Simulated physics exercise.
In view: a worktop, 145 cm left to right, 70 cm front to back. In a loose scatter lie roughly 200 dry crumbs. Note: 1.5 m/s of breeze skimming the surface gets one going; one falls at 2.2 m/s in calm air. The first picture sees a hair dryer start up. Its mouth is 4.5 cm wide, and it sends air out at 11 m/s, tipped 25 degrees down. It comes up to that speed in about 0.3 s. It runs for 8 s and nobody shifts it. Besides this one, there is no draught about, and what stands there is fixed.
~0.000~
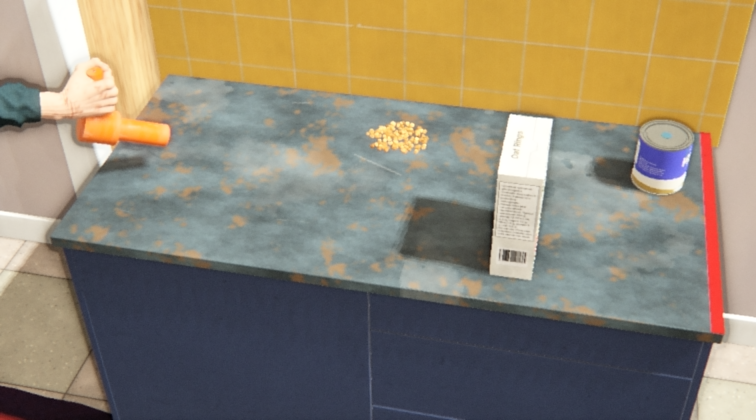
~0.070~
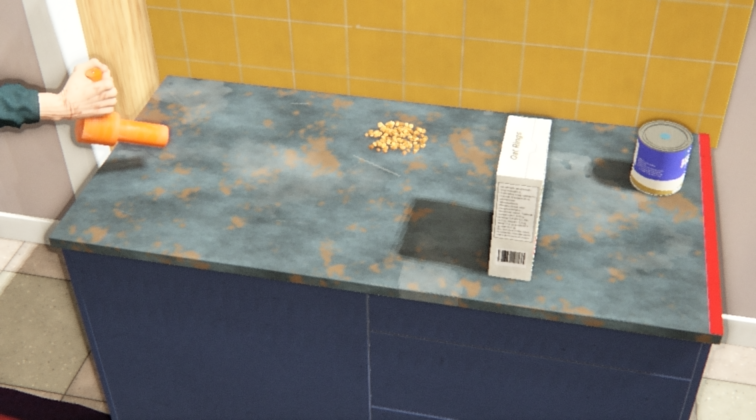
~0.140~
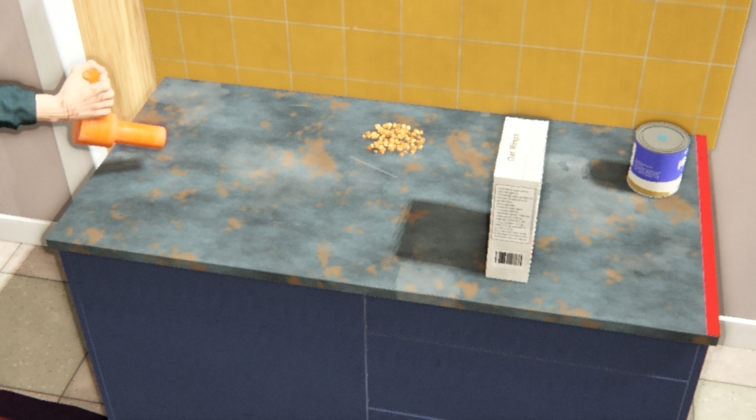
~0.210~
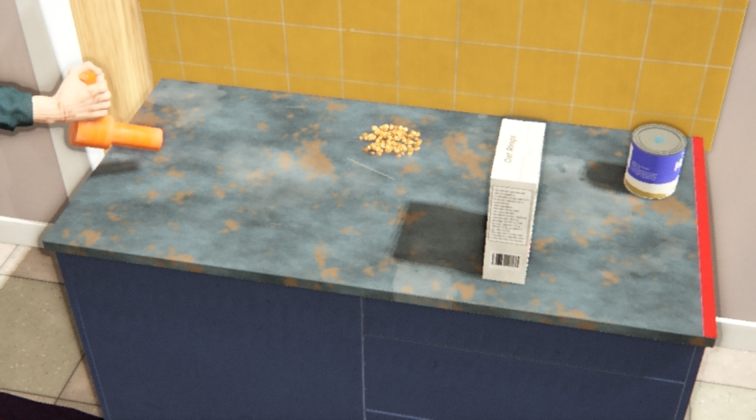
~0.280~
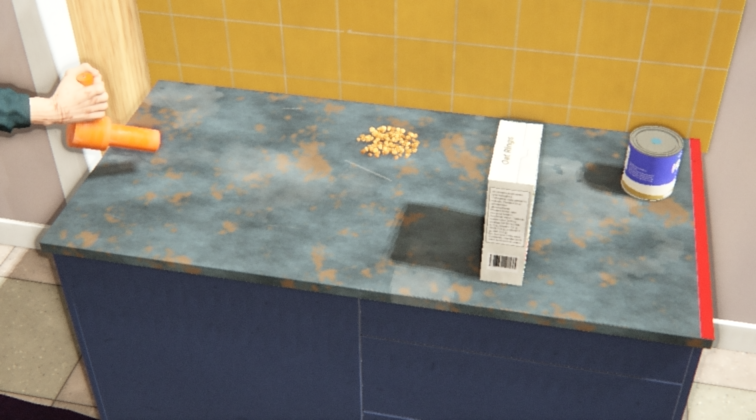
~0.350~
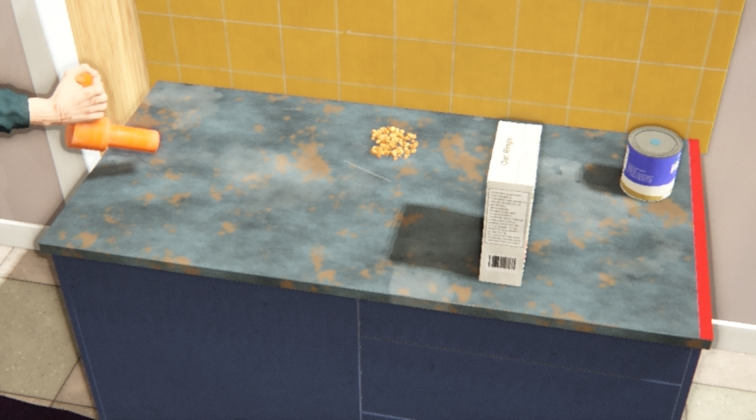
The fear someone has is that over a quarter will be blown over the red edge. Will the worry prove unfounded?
No, it comes true.
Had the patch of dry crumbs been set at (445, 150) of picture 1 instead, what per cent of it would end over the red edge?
90 %.
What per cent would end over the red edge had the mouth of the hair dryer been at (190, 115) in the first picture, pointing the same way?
Around 80 per cent would end up there.
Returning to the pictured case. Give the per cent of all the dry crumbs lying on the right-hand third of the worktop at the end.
Something close to 0 % ends up there.
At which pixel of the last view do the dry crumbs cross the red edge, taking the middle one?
(700, 154).
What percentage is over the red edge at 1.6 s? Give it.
I'd say near 100 per cent by then.
After 1.6 s, 99 % are over the red edge; 99 % have settled or left.
After 2.6 s, 100 % are over the red edge; 100 % have settled or left.
After 4.4 s, 100 % are over the red edge; 100 % have settled or left.
After 8.0 s, at the end, 100 % are over the red edge.
